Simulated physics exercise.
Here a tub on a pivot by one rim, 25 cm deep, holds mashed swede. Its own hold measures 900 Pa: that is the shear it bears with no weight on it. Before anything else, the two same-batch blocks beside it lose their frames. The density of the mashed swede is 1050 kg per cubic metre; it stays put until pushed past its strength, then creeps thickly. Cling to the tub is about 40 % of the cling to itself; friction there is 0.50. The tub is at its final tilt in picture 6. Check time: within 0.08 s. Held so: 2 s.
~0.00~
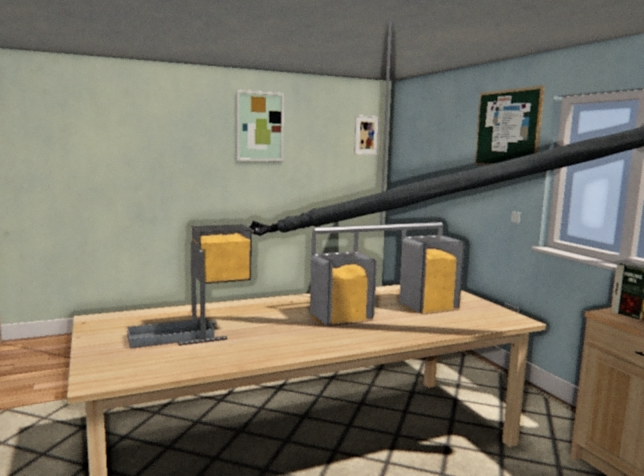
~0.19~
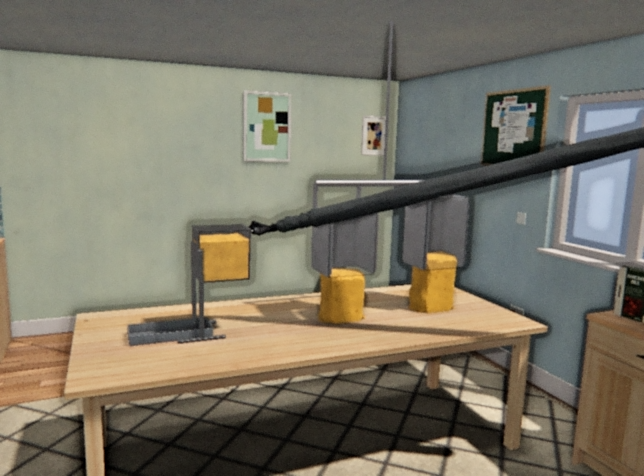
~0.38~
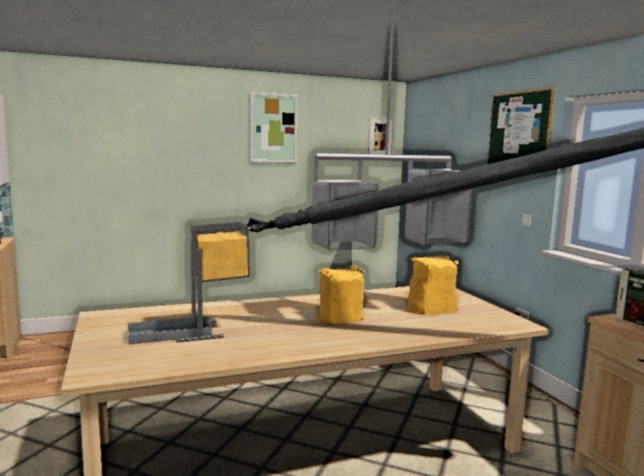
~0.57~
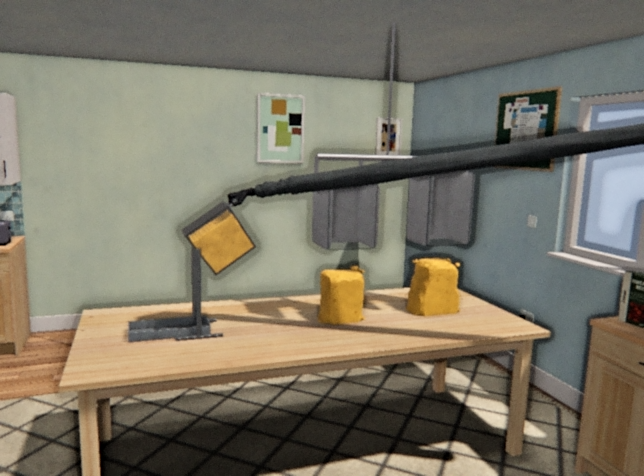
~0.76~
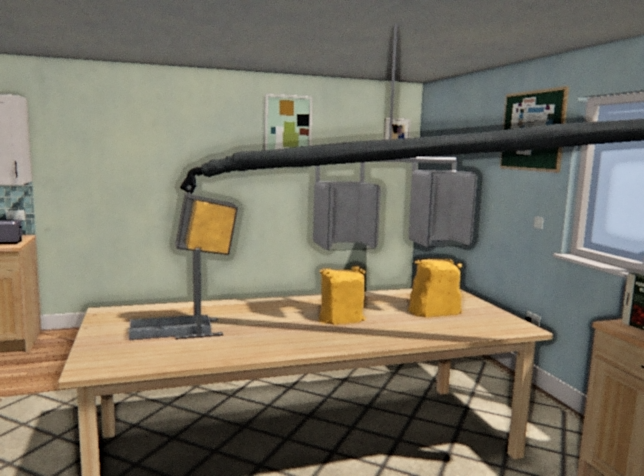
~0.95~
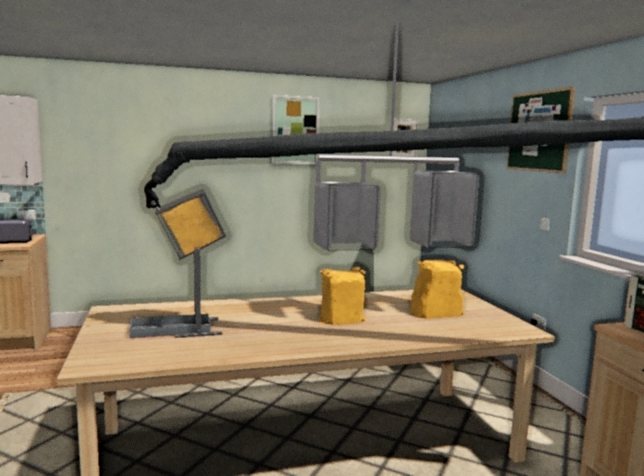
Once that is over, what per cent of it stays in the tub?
Some 0 per cent stays in the tub.
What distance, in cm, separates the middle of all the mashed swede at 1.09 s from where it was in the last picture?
Roughly 9 cm.
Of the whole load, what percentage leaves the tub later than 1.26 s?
About 9 %.
After 1.09 s, the tub is at 115 degrees and holds 75 %.
After 1.26 s, the tub is at 115 degrees and holds 9 %.
After 1.43 s, the tub is at 115 degrees and holds 0 %.
After 1.60 s, the tub is at 115 degrees and holds 0 %.
After 2.95 s, the tub is at 115 degrees and holds 0 %.
